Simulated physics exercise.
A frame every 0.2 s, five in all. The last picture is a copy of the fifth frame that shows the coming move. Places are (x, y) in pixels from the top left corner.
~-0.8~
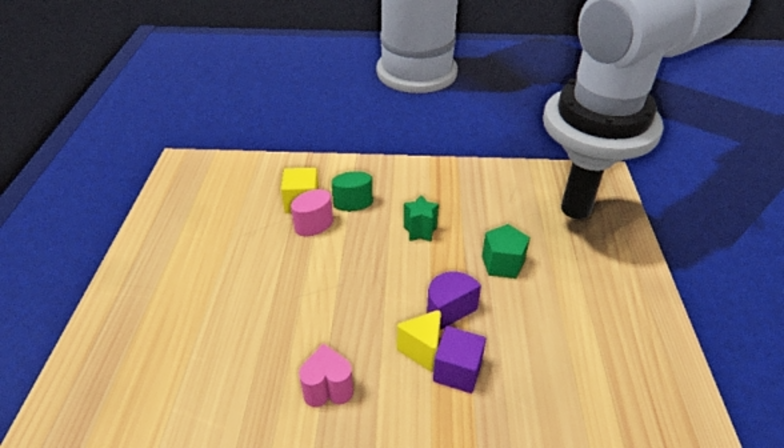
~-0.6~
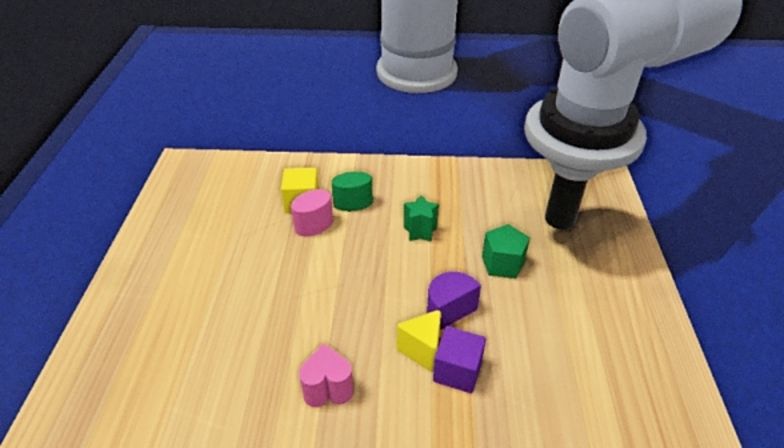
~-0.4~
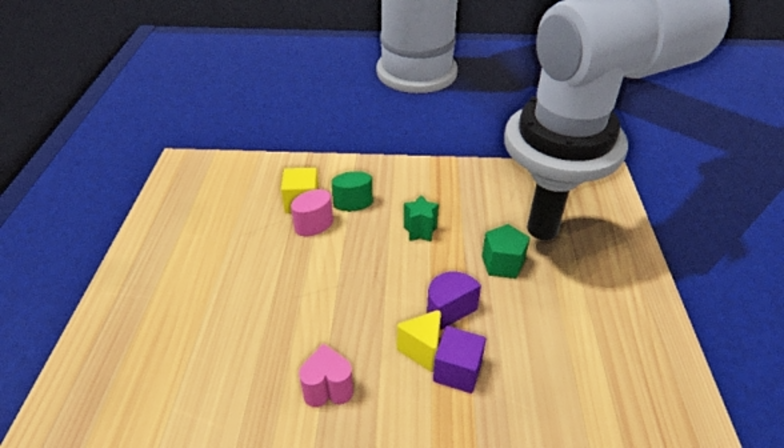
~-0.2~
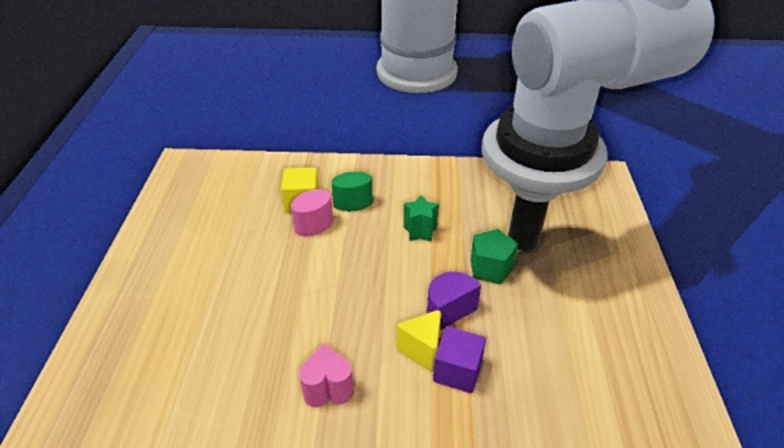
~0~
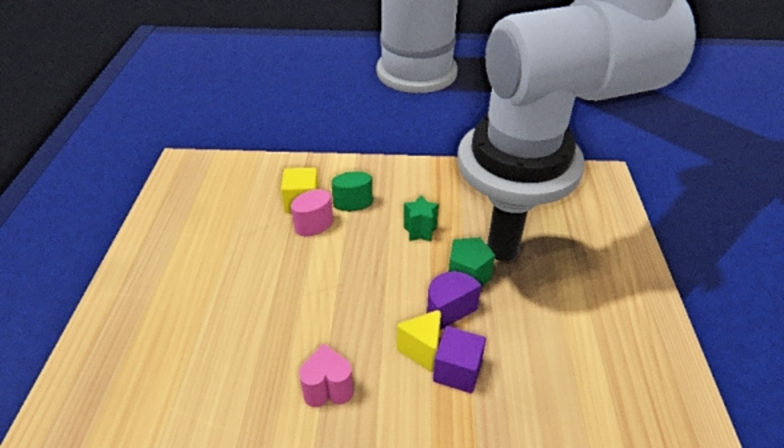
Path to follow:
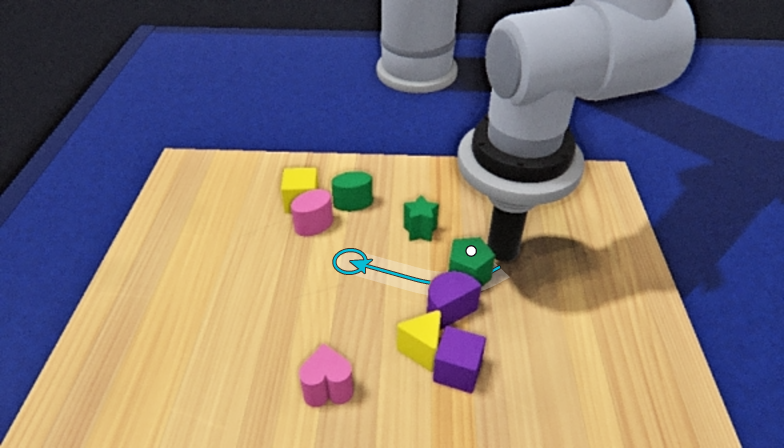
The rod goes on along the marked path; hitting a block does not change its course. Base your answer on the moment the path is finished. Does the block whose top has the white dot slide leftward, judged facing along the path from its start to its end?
I expect so.
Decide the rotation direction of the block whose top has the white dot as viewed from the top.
Answer: Anticlockwise.
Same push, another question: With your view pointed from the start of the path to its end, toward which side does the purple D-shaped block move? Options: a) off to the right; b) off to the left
b (off to the left)
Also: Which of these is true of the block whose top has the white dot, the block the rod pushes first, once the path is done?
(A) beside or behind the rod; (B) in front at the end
Choice A: Beside or behind the rod.
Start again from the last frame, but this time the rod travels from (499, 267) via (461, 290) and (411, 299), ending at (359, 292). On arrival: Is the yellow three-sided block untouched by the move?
No, that is not how it ends up.
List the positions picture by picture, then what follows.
The first picture shows rod tip (575, 211); block tops, green star block (422, 206); yellow three-sided block (424, 327); purple D-shaped block (451, 286); green five-sided block (508, 239).
The second picture shows rod (559, 221); blocks unchanged.
The third picture shows rod (542, 231); blocks unchanged.
The fourth picture shows rod (523, 241); green five-sided block (495, 243).
The fifth picture shows rod (502, 252); green star block (422, 206); yellow three-sided block (424, 327); purple D-shaped block (451, 286); green five-sided block (471, 251).
Path on the board, from (499, 267) via (453, 284) and (400, 275), ending at (350, 261); the dot is on the green five-sided block.
On the path given first. One third of the way, rod (453, 268); yellow three-sided block (424, 336), turned 15° clockwise; purple D-shaped block (429, 298), turned 25° anticlockwise; green five-sided block (418, 264), turned 15° clockwise.
Two thirds of the way, rod (399, 259); yellow three-sided block (424, 336), turned 15° clockwise; purple D-shaped block (429, 298), turned 25° anticlockwise; green five-sided block (367, 266), turned 25° anticlockwise.
At the end, rod (349, 245); green star block in place; yellow three-sided block (424, 336), turned 15° clockwise; purple D-shaped block (429, 298), turned 25° anticlockwise; green five-sided block (343, 267), turned 70° anticlockwise.
